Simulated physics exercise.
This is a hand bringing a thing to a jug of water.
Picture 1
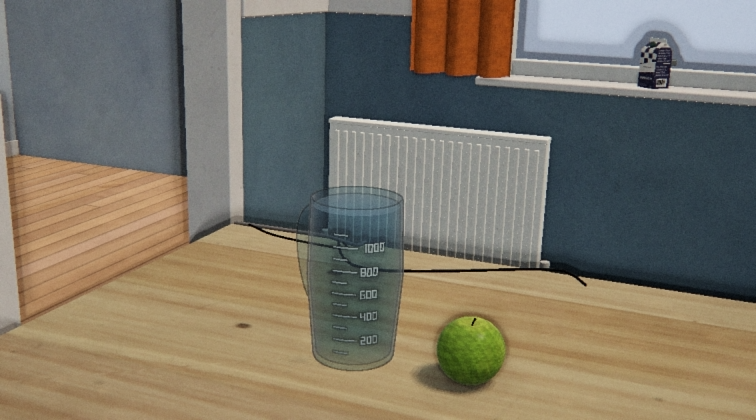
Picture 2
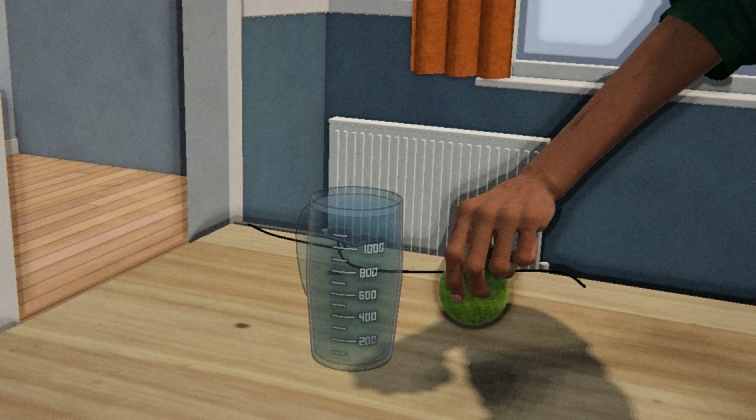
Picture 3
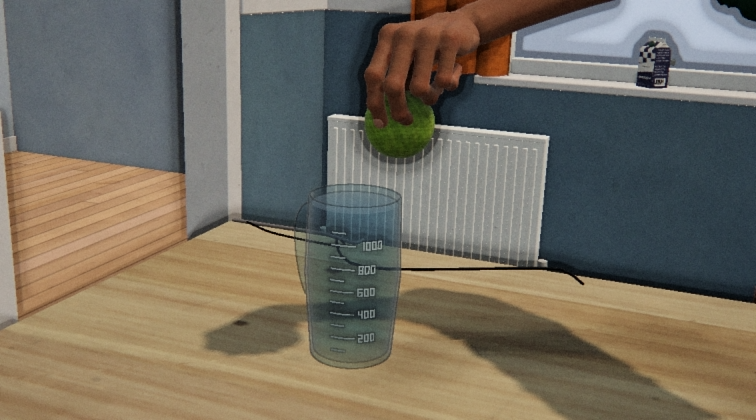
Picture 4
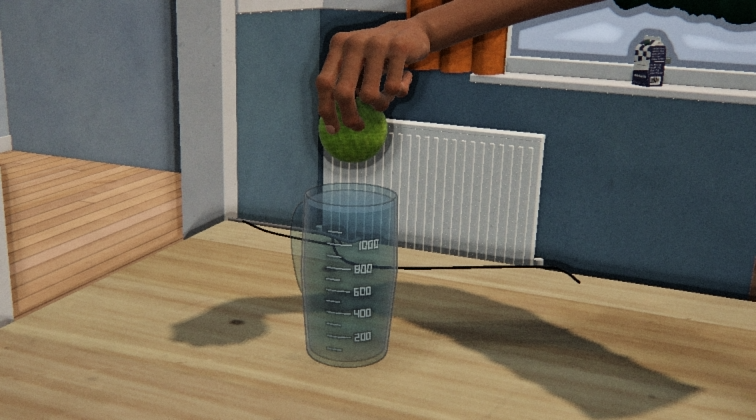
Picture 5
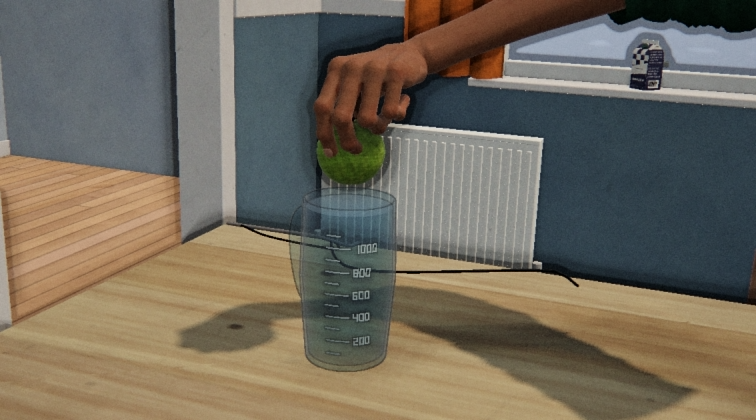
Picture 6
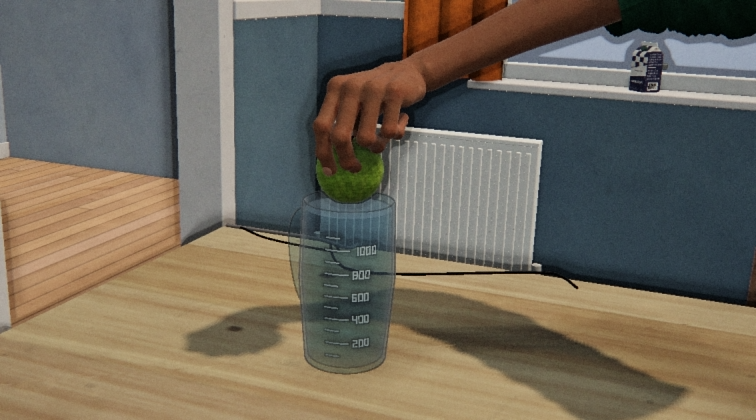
A hand picks up a green apple and lowers it just above a nearly full jug.
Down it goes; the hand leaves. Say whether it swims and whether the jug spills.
Thing: Looks like it won't sink at all. Jug: Looks like it won't hold it all.
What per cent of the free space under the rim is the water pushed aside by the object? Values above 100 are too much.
Ratio: Near 260 per cent.
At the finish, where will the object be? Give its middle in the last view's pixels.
(349, 214), more or less.
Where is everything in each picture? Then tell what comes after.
In the first frame, the apple lies on the top at (471, 351); jug (355, 275) nearly full.
In the second frame, a hand picks up the apple at (474, 290); jug nearly full, surface at (356, 205).
In the third frame, the apple is carried over at (399, 123); jug (353, 273) nearly full.
In the fourth frame, the apple is above the jug at (353, 129); jug nearly full, surface at (351, 201).
In the fifth frame, the apple comes down at (351, 151); jug (348, 276) nearly full.
In the sixth frame, the apple is just over the surface at (350, 169); jug nearly full, surface at (349, 208).
A moment on, the apple enters the water; the jug is full to the brim; a puddle lies round it.
Further on, the apple comes up again; the jug is full to the brim; a puddle lies round it.
When it is over, the apple is afloat; the jug is full to the brim; a puddle lies round it.
